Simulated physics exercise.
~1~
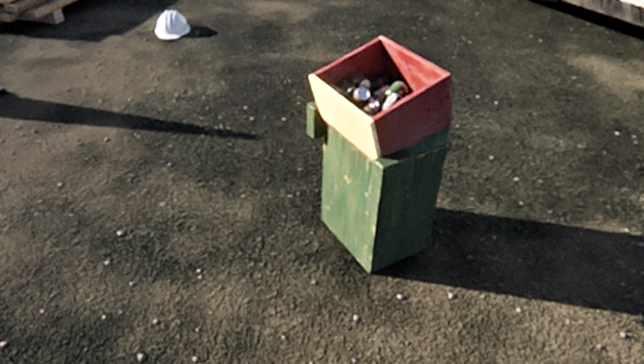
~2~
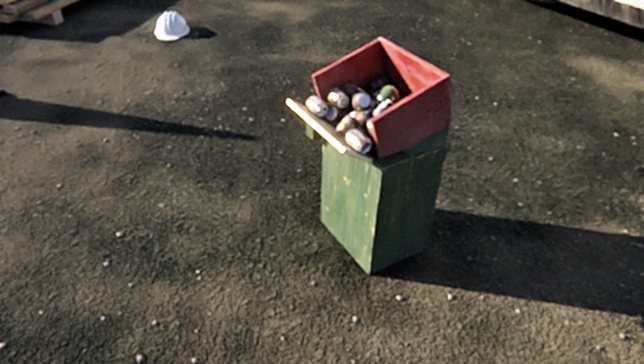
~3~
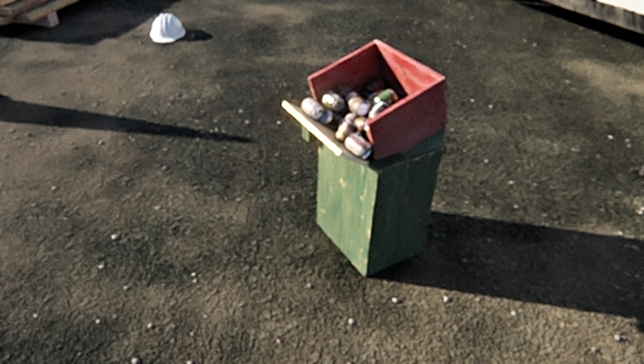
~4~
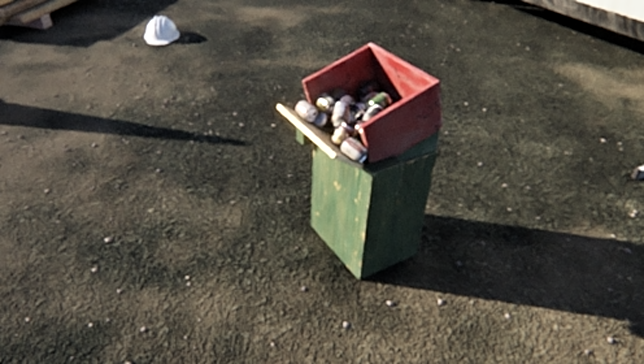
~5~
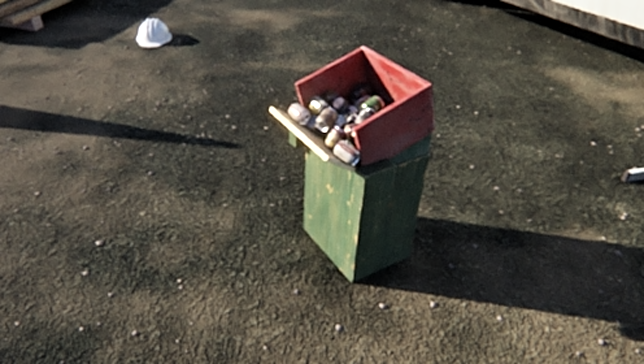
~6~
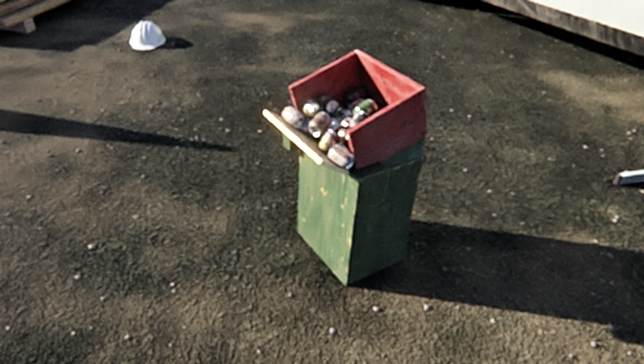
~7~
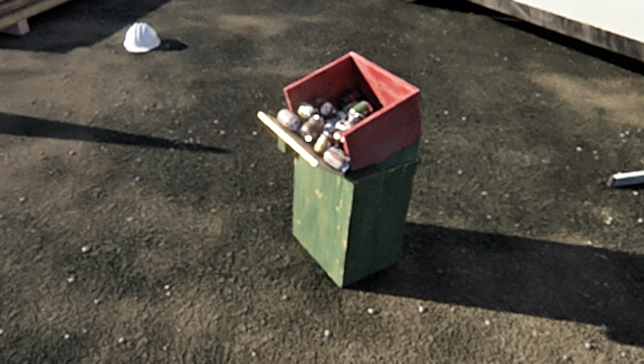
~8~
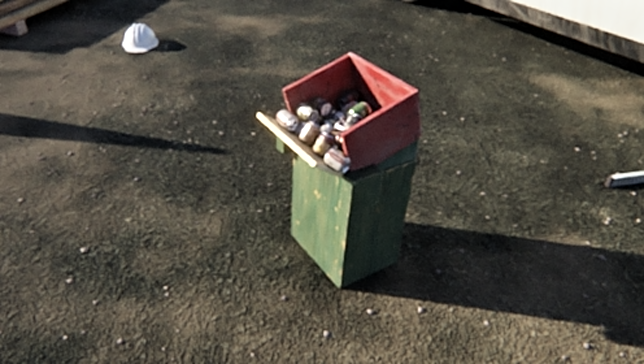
On dark rough ground, a red bin on a green stand lowering its front flap, small cans slumping forward but staying in.
